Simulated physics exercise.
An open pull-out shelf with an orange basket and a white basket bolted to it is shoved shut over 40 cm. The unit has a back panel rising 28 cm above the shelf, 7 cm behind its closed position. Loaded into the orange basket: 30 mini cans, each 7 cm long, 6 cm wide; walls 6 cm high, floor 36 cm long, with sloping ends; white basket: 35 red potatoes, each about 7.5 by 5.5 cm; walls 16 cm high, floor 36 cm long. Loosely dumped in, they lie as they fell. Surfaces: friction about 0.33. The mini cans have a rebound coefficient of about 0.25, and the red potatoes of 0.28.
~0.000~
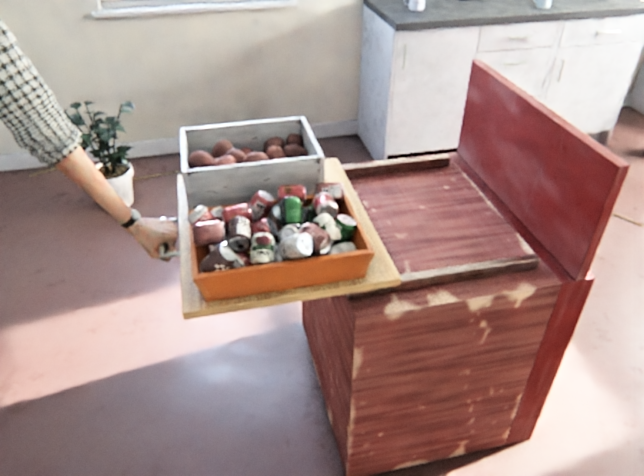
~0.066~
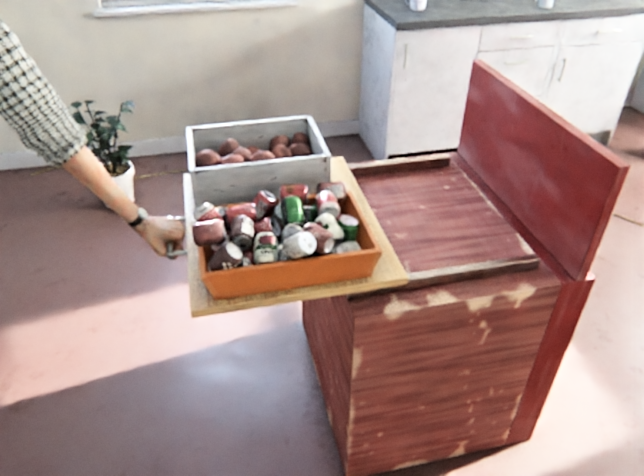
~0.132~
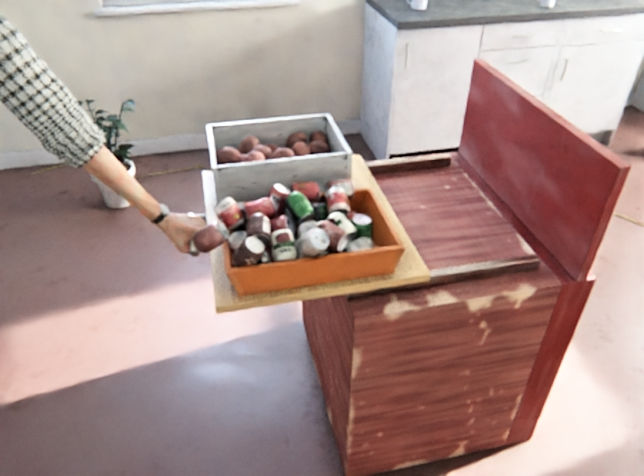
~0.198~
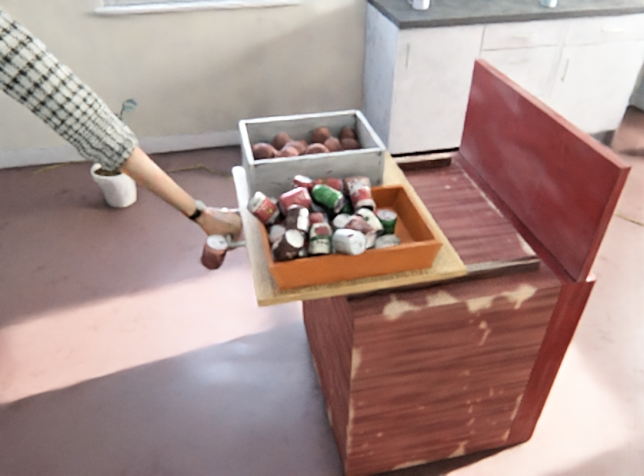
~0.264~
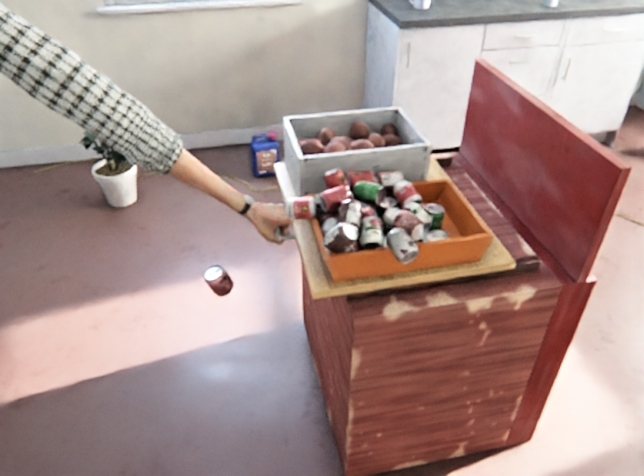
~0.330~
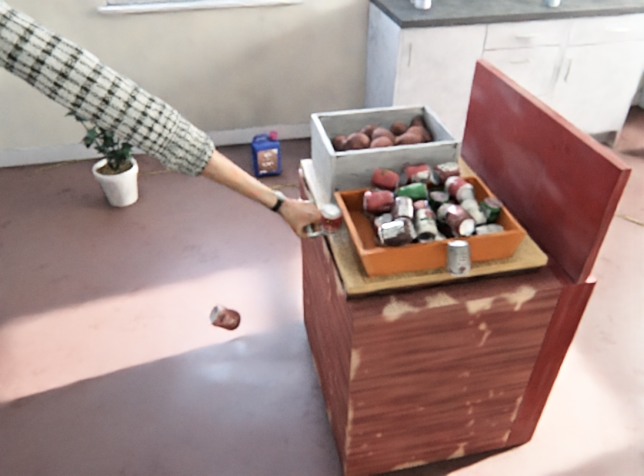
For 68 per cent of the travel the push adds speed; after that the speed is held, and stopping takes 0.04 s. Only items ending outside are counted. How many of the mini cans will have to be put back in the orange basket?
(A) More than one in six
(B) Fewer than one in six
A, more than one in six.
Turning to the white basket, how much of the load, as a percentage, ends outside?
The white basket comes in at 5 in a hundred.
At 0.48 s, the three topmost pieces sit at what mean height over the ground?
Mean height: Some 104 cm.
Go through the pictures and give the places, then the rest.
In the first frame (we follow the rim corner now nearest the camera; the camera moves round a little), orange basket at (198, 276); white basket at (187, 171); shelf in by 0 cm; nothing out yet.
The second frame shows orange basket at (206, 274); white basket at (194, 170); shelf in by 2 cm.
The third frame shows orange basket at (231, 271); white basket at (217, 167); shelf in by 8 cm; 1 out, the lowest can at (211, 237).
The fourth frame shows orange basket at (273, 264); white basket at (254, 162); shelf in by 18 cm; 1 out, the lowest can at (214, 253).
The fifth frame shows orange basket at (330, 257); white basket at (304, 157); shelf in by 31 cm; 3 out, the lowest can at (219, 281).
The sixth frame shows orange basket at (366, 252); white basket at (335, 154); shelf in by 40 cm; 3 out, the lowest can at (226, 318).
After 0.36 s, 3 of 30 out of the orange basket and 0 of 35 out of the white basket.
After 0.48 s, 10 of 30 out of the orange basket and 1 of 35 out of the white basket.
After 0.70 s, 13 of 30 out of the orange basket and 2 of 35 out of the white basket.
Outcome (at 1.14 s), 13 of 30 out of the orange basket and 2 of 35 out of the white basket. Asked share, 13 of 30, 43 per cent.
